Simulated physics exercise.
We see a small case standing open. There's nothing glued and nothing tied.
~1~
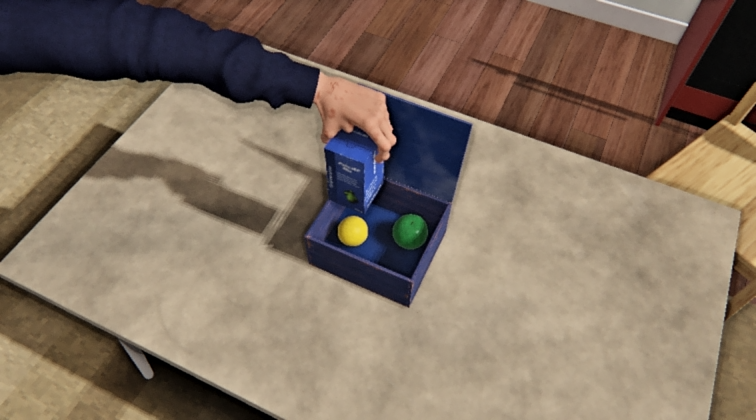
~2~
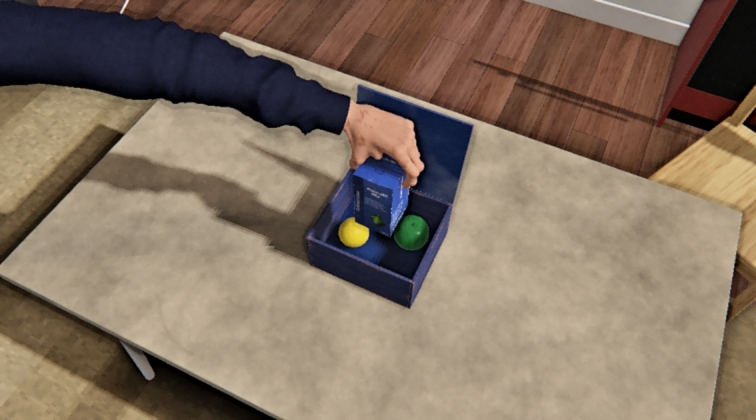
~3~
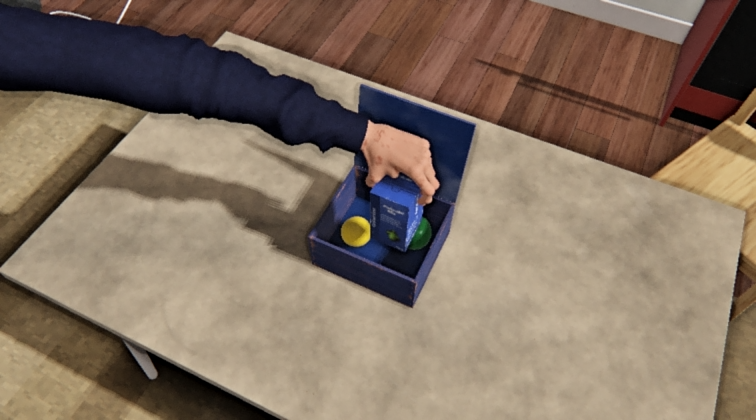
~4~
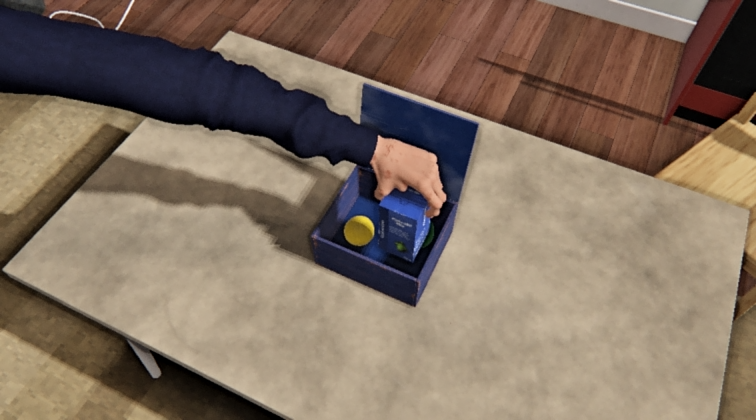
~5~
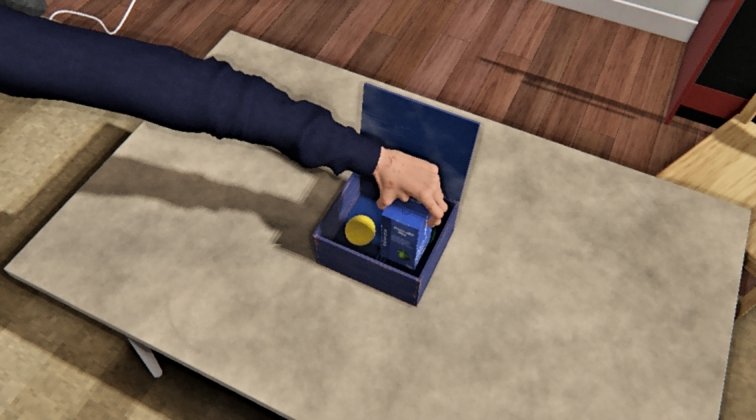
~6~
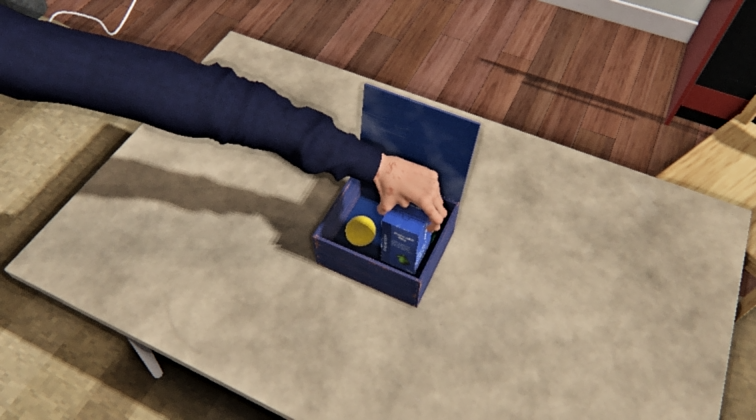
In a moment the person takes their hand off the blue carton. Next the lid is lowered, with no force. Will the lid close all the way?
No.
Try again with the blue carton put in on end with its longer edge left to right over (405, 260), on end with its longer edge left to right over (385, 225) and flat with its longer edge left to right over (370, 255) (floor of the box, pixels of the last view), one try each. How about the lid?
Well, the first try leaves the lid standing open, the second leaves it standing open, and the third leaves it lying shut.
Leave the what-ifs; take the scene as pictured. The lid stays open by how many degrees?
The answer is about 25 degrees.
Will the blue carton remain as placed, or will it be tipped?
Looking at the last picture, it is left as set.
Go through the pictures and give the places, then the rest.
In the first picture, coming down; blue carton (356, 167); yellow lemon (353, 231).
In the second picture, coming down; blue carton (382, 191); yellow lemon (354, 232).
In the third picture, coming down; blue carton (397, 207); yellow lemon (356, 232).
In the fourth picture, coming down; blue carton (406, 219); yellow lemon (359, 231).
In the fifth picture, coming down; blue carton (408, 227); yellow lemon (360, 231).
In the sixth picture, put in, still held; blue carton (407, 233); yellow lemon (361, 231).
Then, 0.30 s on from there, blue carton shifted about its own width near (406, 254).
Then, 1.40 s on from there, lid 75° above the rim; blue carton shifted about its own width near (406, 254).
Then, 1.60 s on from there, lid 57° above the rim; blue carton shifted about its own width near (406, 254).
Then, 1.80 s on from there, lid 32° above the rim; blue carton shifted about its own width near (406, 254).
In the end, lid 23° above the rim; moved from the start, blue carton; the other 2 unmoved. At the end, from the last picture's camera, blue carton near (406, 254).
